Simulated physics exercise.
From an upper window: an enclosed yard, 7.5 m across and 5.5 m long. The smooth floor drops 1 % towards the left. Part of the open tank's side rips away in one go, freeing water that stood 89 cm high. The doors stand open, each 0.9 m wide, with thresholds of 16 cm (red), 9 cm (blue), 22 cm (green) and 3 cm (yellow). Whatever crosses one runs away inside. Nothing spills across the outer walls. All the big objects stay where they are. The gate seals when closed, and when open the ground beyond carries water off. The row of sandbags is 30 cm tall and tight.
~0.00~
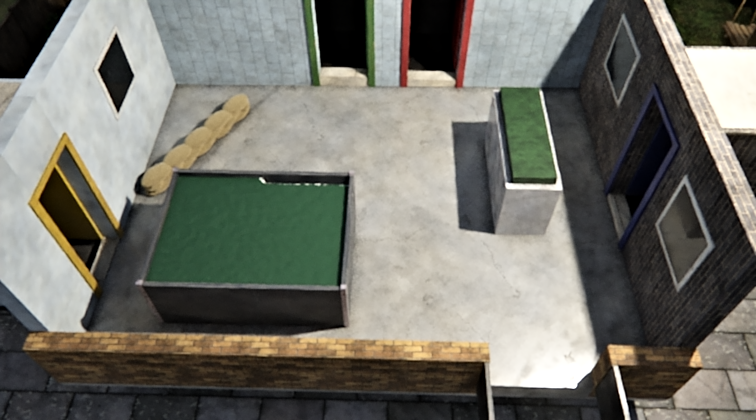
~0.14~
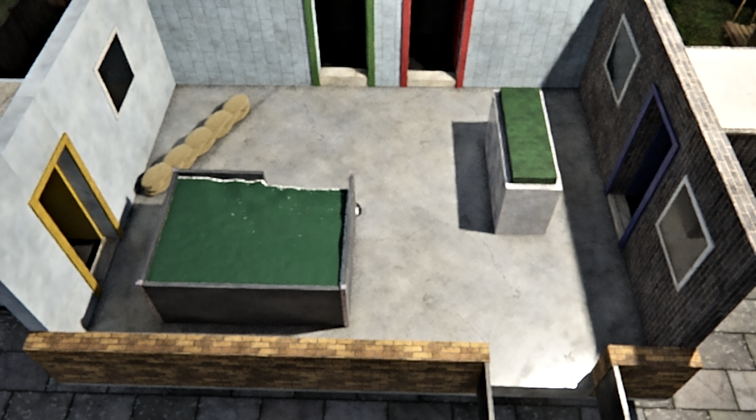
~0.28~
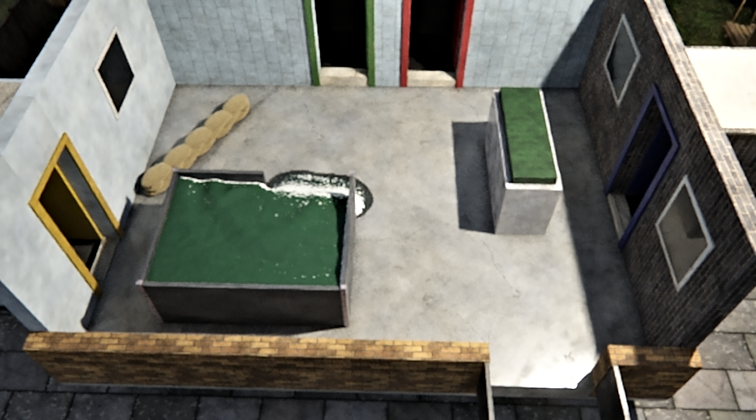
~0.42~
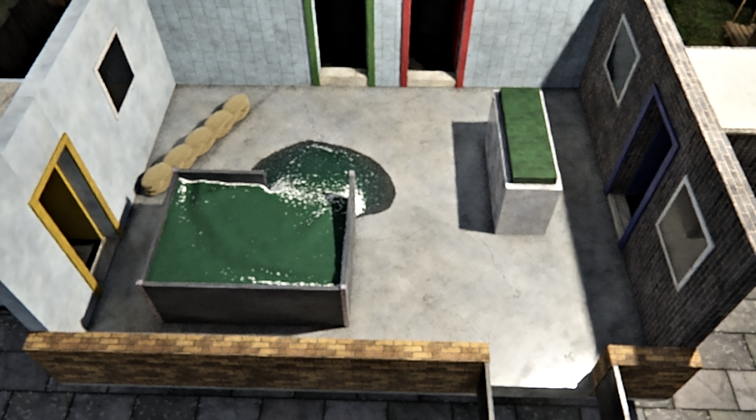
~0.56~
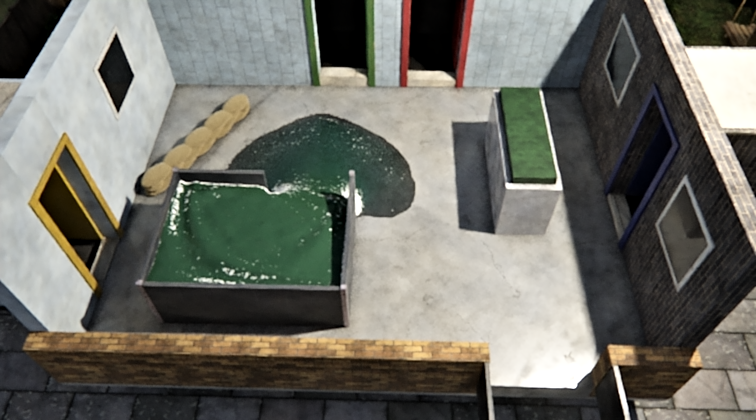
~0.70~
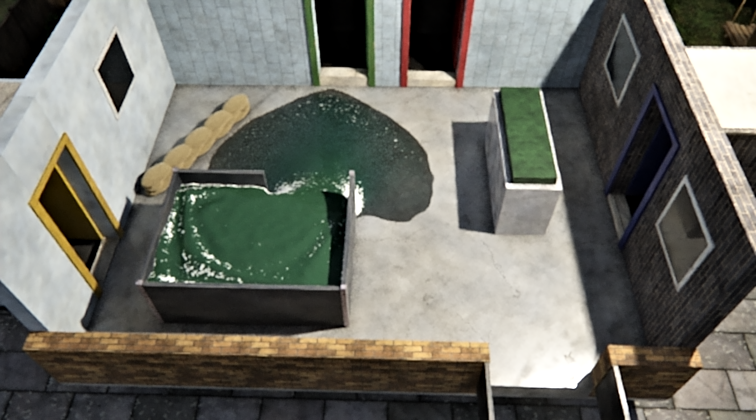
A dark open tank of green water stands on the pale floor of a walled yard, seen from high above by a still camera. Straw-coloured round bales line up behind it at left, green and red doorways open in the back wall, and a green-topped block stands right. Part of the tank's far side gives way, and water pours out, spreading backward and rightward in a widening dark green pool.
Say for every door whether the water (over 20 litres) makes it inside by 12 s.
Door by door: At the red door it exceeds the limit; at the blue door it stays under the limit; at the green door it goes over the limit; at the yellow door it passes the limit.
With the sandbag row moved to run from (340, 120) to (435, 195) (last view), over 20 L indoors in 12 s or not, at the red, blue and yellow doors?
Then: Red under, blue below, yellow past it.
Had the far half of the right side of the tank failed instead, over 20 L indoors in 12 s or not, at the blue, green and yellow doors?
Then: Blue over, green below, yellow past it.
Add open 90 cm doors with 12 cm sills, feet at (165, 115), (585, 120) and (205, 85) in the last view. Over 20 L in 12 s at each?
In turn: Past it, past it, past it.
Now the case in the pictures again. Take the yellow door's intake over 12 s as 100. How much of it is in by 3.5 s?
About 0 per cent.
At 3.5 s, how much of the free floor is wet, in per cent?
About 60 per cent.
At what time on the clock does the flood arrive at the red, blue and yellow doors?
Arrival: Red 1.1 s, blue 3.2 s, yellow 3.4 s.
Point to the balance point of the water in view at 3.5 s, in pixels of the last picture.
At about (330, 171).
After 1.4 s water covers 35 % of the floor and is deepest (46 cm) near (316, 209); red door 24 cm at the sill, 0 L in, blue door not reached, green door 43 cm at the sill, 58 L in, yellow door not reached.
After 2.2 s water covers 45 % of the floor and is deepest (40 cm) near (329, 93); red door 28 cm at the sill, 32 L in, blue door not reached, green door 38 cm at the sill, 143 L in, yellow door not reached.
After 3.5 s water covers 60 % of the floor and is deepest (32 cm) near (145, 172); red door 20 cm at the sill, 66 L in, blue door 3 cm at the sill, 0 L in, green door 26 cm at the sill, 200 L in, yellow door 2 cm at the sill, 0 L in.
After 7.0 s water covers 90 % of the floor and is deepest (28 cm) near (176, 85); red door 11 cm at the sill, 72 L in, blue door 7 cm at the sill, 0 L in, green door 15 cm at the sill, 208 L in, yellow door 6 cm at the sill, 5 L in.
After 12.0 s water covers 95 % of the floor and is deepest (23 cm) near (78, 358); red door 9 cm at the sill, 72 L in, blue door 4 cm at the sill, 0 L in, green door 9 cm at the sill, 209 L in, yellow door 8 cm at the sill, 46 L in.
